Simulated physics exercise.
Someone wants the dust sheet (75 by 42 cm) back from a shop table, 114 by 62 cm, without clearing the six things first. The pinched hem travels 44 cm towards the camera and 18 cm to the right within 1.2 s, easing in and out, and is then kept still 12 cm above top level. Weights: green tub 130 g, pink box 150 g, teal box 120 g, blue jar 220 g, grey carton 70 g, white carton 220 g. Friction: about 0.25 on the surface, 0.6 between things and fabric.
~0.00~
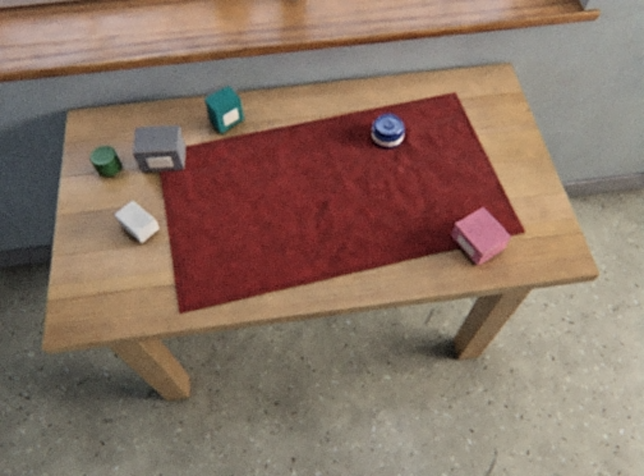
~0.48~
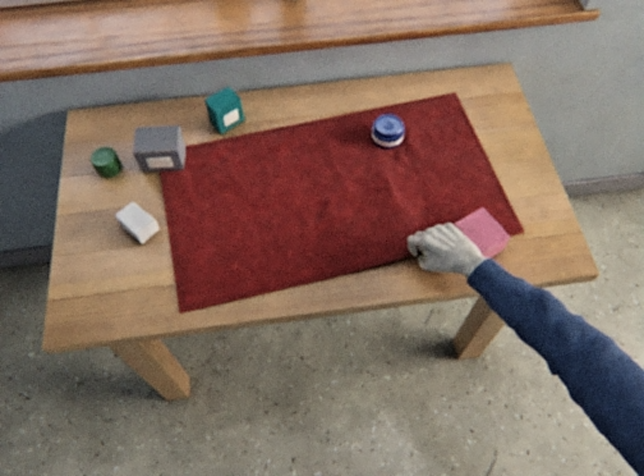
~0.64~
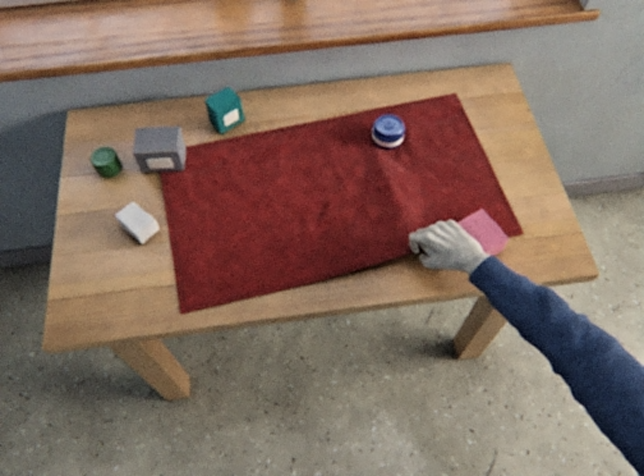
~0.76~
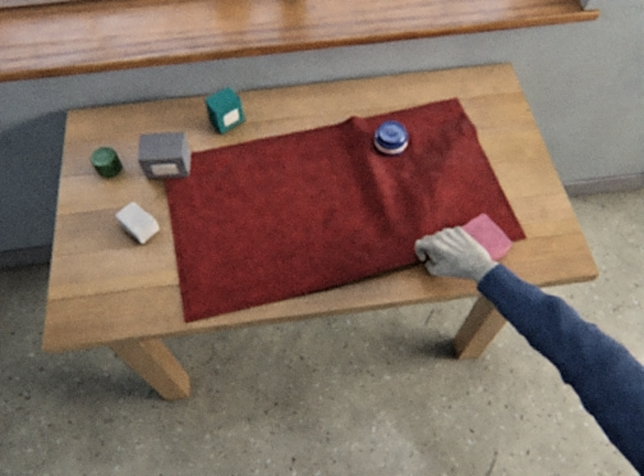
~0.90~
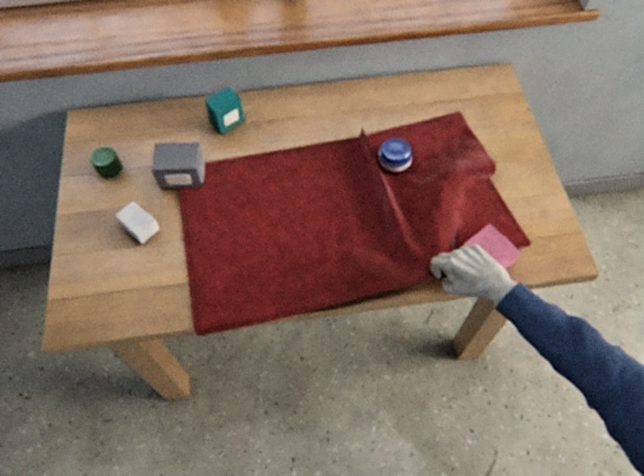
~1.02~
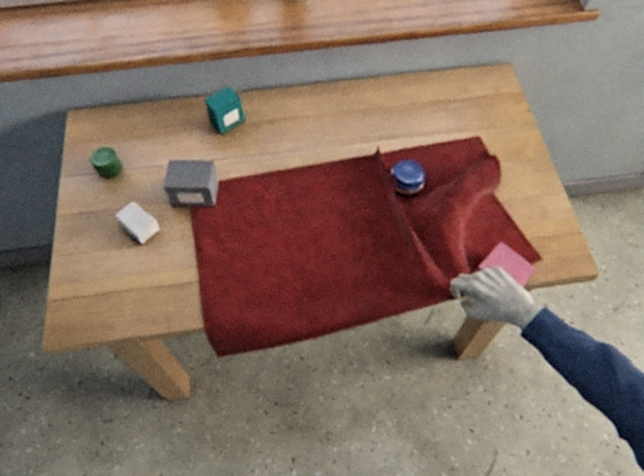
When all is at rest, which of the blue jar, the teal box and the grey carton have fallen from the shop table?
Result: Blue jar drops off, teal box stays on, grey carton goes over the edge.
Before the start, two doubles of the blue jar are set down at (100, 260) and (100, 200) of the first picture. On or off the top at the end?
In that order: Remains, stays on.
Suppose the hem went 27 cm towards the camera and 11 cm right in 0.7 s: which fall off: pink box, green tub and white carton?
Then: Pink box goes over, green tub stays up, white carton stays on.
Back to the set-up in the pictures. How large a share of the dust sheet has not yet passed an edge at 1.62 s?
About 10 per cent.
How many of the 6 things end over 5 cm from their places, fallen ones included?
3 of them.
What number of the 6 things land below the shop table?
3 of them.
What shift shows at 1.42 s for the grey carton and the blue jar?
Grey carton 40 cm, blue jar 40 cm.
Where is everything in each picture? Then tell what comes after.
The first frame shows shows, blue jar (389, 124); teal box (222, 98); grey carton (156, 138); dust sheet corners (180, 313) (455, 92) (525, 232).
The second frame shows shows, dust sheet corners (180, 313) (455, 93); grip (417, 254).
The third frame shows shows, dust sheet corners (181, 314) (456, 93); grip (418, 252).
The fourth frame shows shows, pink box (485, 236); grey carton (161, 145); blue jar (392, 131); dust sheet corners (186, 323) (457, 98); grip (424, 259).
The fifth frame shows shows, pink box (492, 247); grey carton (176, 155); blue jar (396, 149); dust sheet corners (197, 336) (460, 111); grip (440, 276).
The sixth frame shows shows, blue jar (409, 171); teal box (222, 99); grey carton (189, 173); dust sheet corners (480, 136); grip (459, 298).
By 1.2 s, 60 % of the dust sheet is still over the top; grey carton 26 cm off its start, blue jar 26 cm off its start, pink box over the edge.
By 1.4 s, 35 % of the dust sheet is still over the top; grey carton 40 cm off its start, blue jar 38 cm off its start, pink box over the edge.
By 1.6 s, 10 % of the dust sheet is still over the top; grey carton 52 cm off its start at (267, 332), blue jar 48 cm off its start at (512, 297), pink box over the edge.
By 1.8 s, 0 % of the dust sheet is still over the top; grey carton over the edge, blue jar over the edge, pink box over the edge.
By 3.4 s, 0 % of the dust sheet is still over the top; grey carton over the edge, blue jar over the edge, teal box 0 cm off its start at (223, 98), pink box over the edge.
